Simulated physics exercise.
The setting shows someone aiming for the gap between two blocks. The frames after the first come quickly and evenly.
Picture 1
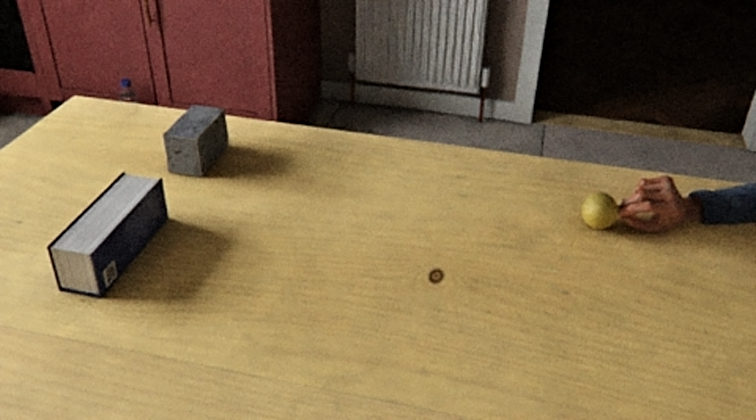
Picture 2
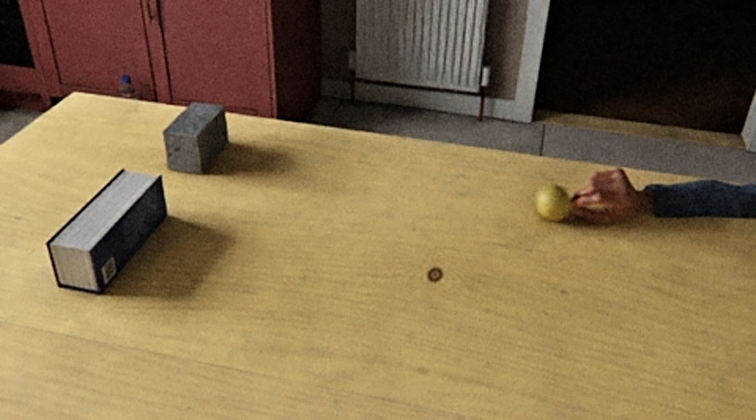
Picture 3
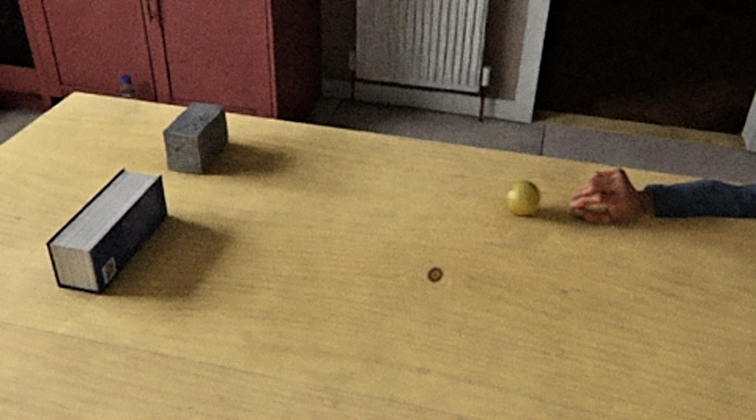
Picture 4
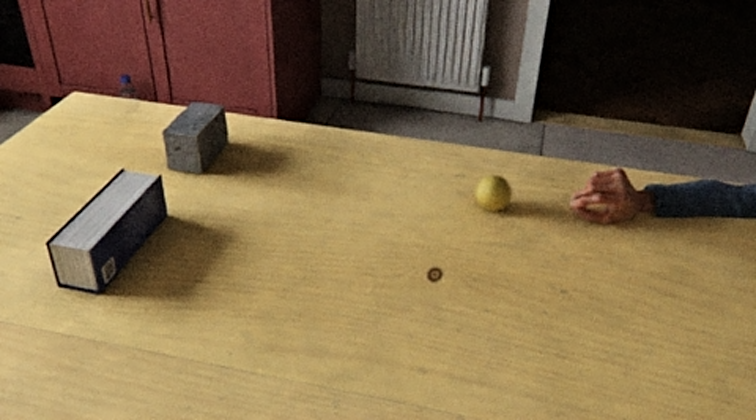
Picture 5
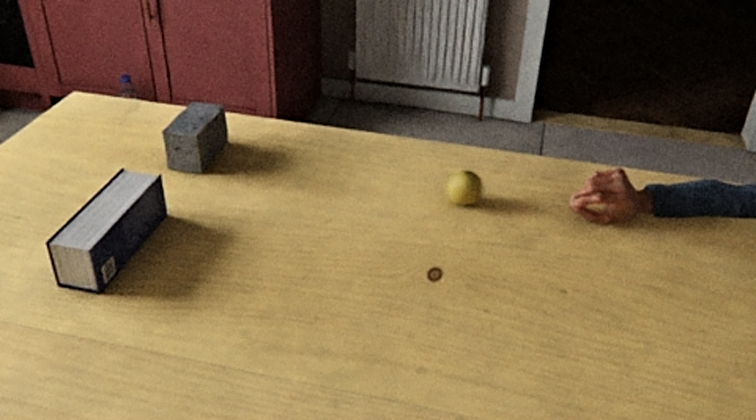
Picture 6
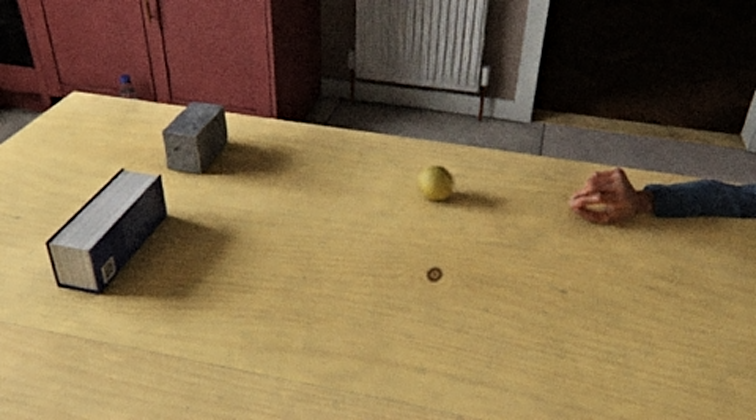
A pale wooden table fills most of the view, seen from above at one side, with red cupboards, a white radiator and a dark doorway behind it. A blue book and a grey brick sit on the left, and a hand in a blue sleeve holds a yellow lemon on the right. The hand pushes the lemon leftward, releases it and stays still while it rolls on toward the table's middle.
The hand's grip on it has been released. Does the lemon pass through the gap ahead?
I'd expect the lemon to be held back.
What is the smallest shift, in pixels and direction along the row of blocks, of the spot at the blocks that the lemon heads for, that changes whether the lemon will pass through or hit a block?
About 28 pixels, downward.
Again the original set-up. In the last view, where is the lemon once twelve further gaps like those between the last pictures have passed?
It should be at about (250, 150).
Then, 0.26 s past the last view, lemon heading on near (266, 154).
Then, 0.76 s past the last view, lemon coming back near (279, 150).
Then, 1.26 s past the last view, lemon coming back near (321, 152).
Finally, the lemon hits a block.
